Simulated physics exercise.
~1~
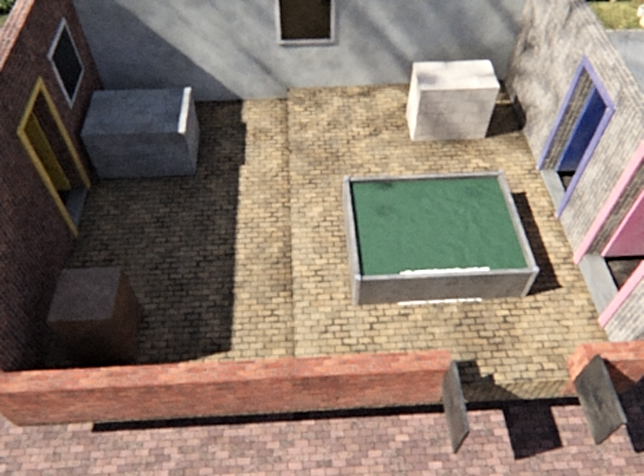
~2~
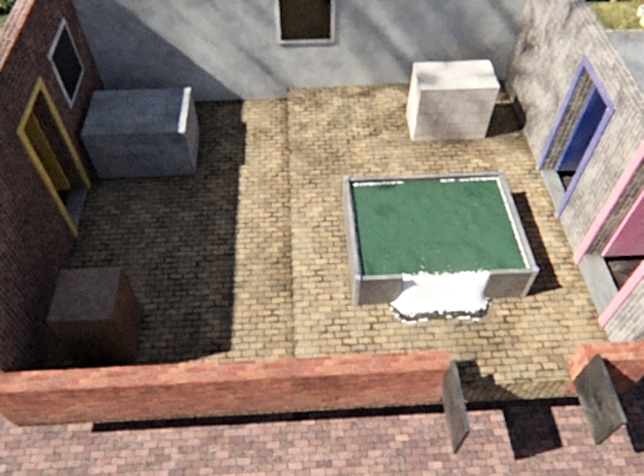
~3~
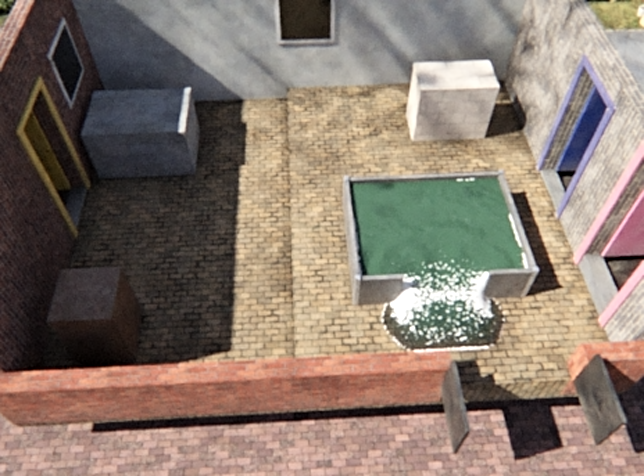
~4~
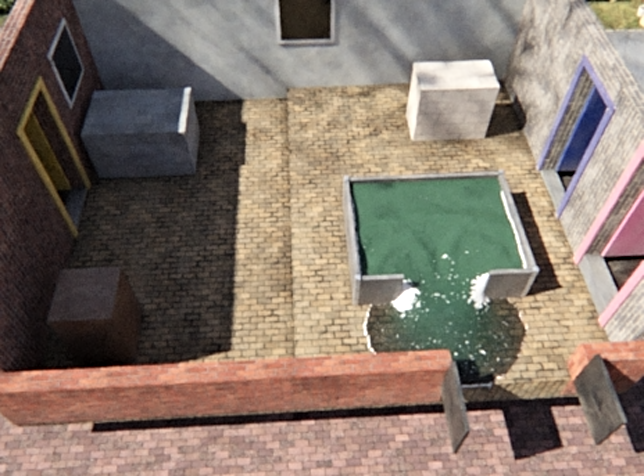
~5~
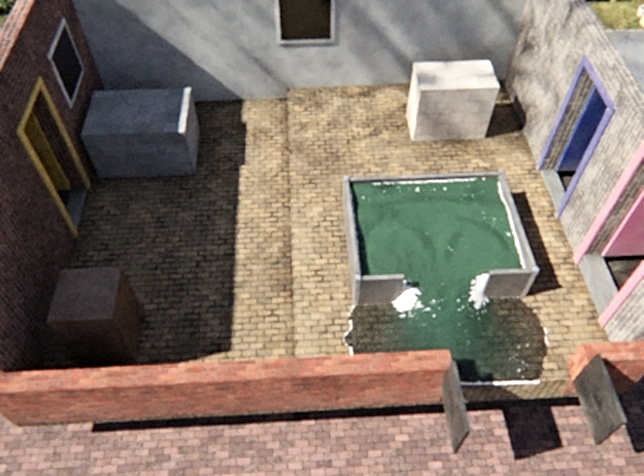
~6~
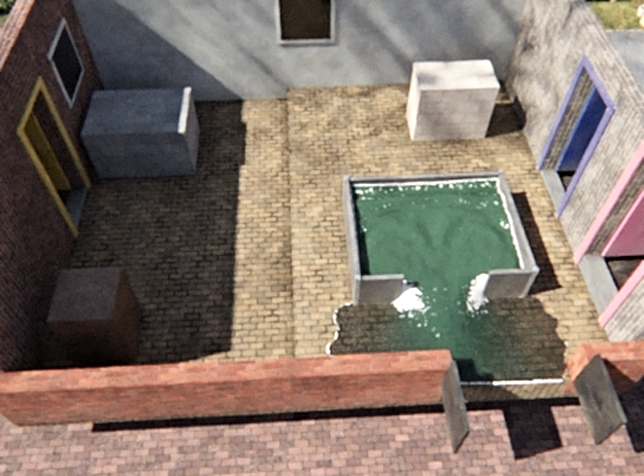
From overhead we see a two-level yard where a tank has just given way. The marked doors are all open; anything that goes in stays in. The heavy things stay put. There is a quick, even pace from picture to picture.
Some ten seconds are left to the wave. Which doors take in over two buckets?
As I see it, the blue door will get two buckets at most. The yellow door will get two buckets at most. The pink door will get two buckets at most.
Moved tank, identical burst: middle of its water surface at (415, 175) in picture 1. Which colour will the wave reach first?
My pick is the pink-painted one.
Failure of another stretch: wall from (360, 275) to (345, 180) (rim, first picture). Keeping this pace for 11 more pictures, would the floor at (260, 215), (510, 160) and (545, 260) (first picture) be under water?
Listed order gives sopping; left alone; left alone.
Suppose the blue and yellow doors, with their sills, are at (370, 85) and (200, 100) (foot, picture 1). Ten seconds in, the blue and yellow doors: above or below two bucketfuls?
For blue it remains below, and for yellow it remains below.
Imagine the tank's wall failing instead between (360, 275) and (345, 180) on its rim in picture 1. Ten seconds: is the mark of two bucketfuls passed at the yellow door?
Note: Yellow door crosses the line.
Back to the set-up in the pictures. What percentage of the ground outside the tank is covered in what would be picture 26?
About 30 per cent.
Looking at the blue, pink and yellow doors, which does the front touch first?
Going by the pictures, it would be the pink one.
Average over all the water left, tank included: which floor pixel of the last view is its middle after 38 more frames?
The balance point is around (316, 263).
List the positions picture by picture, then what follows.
The first frame shows still water in the water tank at (434, 225).
In the second frame, the front is at (484, 304), out from the gap at (441, 291).
In the third frame, the front is at (485, 340), out from the gap at (440, 292).
In the fourth frame, the front is at a hidden place, out from the gap at (440, 292).
In the fifth frame, water pours out at (441, 292) and has run to a hidden place.
In the sixth frame, the front is at a hidden place, out from the gap at (441, 291).
A moment on, water covers 10 % of the floor; the blue door not reached, the yellow door not reached, the pink door not reached.
Next, water covers 20 % of the floor; the blue door not reached, the yellow door not reached, the pink door not reached.
Then, water covers 30 % of the floor; the blue door not reached, the yellow door not reached, the pink door wet at the sill, nothing in.
Later, water covers 40 % of the floor; the blue door not reached, the yellow door wet at the sill, nothing in, the pink door wet at the sill, nothing in.
In the end, water covers 45 % of the floor; the blue door not reached, the yellow door wet at the sill, nothing in, the pink door wet at the sill, nothing in.
